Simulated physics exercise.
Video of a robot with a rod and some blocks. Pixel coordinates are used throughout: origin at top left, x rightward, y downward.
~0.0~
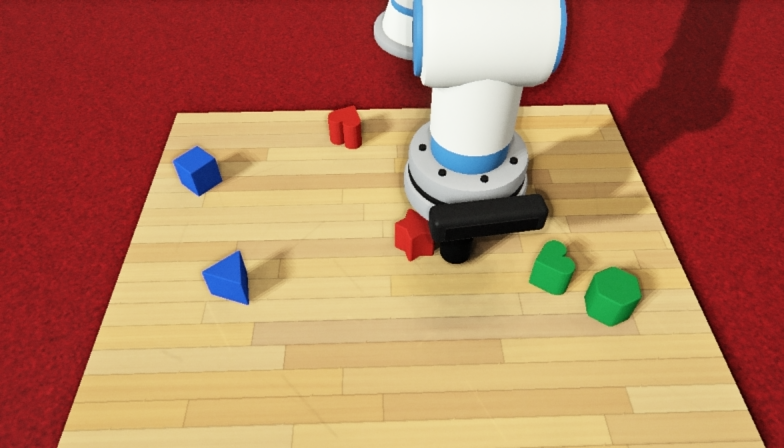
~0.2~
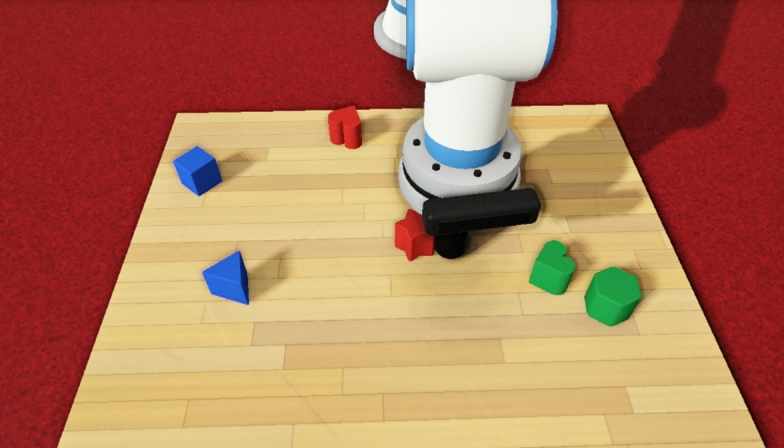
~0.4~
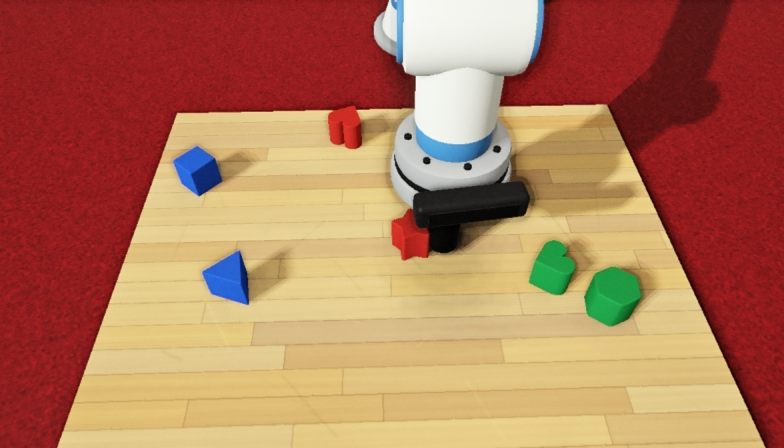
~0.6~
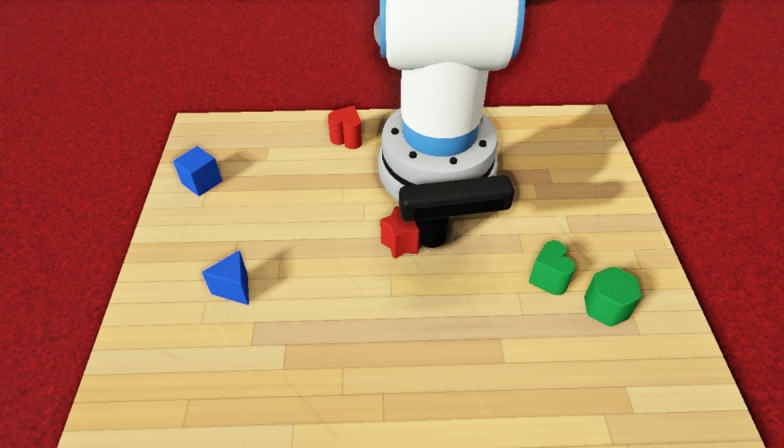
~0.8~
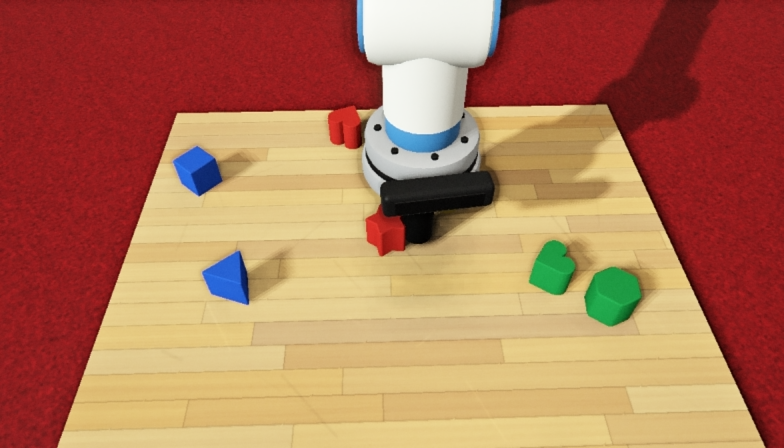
On a wooden board over a red floor, a white robot arm moved its black rod leftward and pushed a red star-shaped block a short way left, while the blue, green and other red blocks stayed still.
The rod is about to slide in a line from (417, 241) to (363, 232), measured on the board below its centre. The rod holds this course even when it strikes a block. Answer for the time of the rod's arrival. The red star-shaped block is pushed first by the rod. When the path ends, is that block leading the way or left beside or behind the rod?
Ahead.
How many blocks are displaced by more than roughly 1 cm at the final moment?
Displaced: One.
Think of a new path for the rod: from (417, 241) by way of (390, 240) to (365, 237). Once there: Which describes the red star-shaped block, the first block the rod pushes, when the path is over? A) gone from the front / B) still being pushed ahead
That would be B.
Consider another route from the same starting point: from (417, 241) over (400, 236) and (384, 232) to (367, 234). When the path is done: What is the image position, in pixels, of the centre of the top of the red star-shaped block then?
Expect it around (336, 219).
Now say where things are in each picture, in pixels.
Rod's lower end at (455, 254); red star-shaped block at (417, 223); yellow cylinder hidden, in the first picture.
Rod at (450, 249); blocks still, in the second picture.
Rod at (442, 243); red star-shaped block at (413, 223), in the third picture.
Rod at (432, 238); red star-shaped block at (402, 220), in the fourth picture.
Rod at (417, 234); red star-shaped block at (387, 218); yellow cylinder hidden, in the fifth picture.
On the path given first. Halfway along, rod at (389, 230); red star-shaped block at (358, 215).
At the end, rod at (362, 226); red star-shaped block at (331, 214); yellow cylinder still.
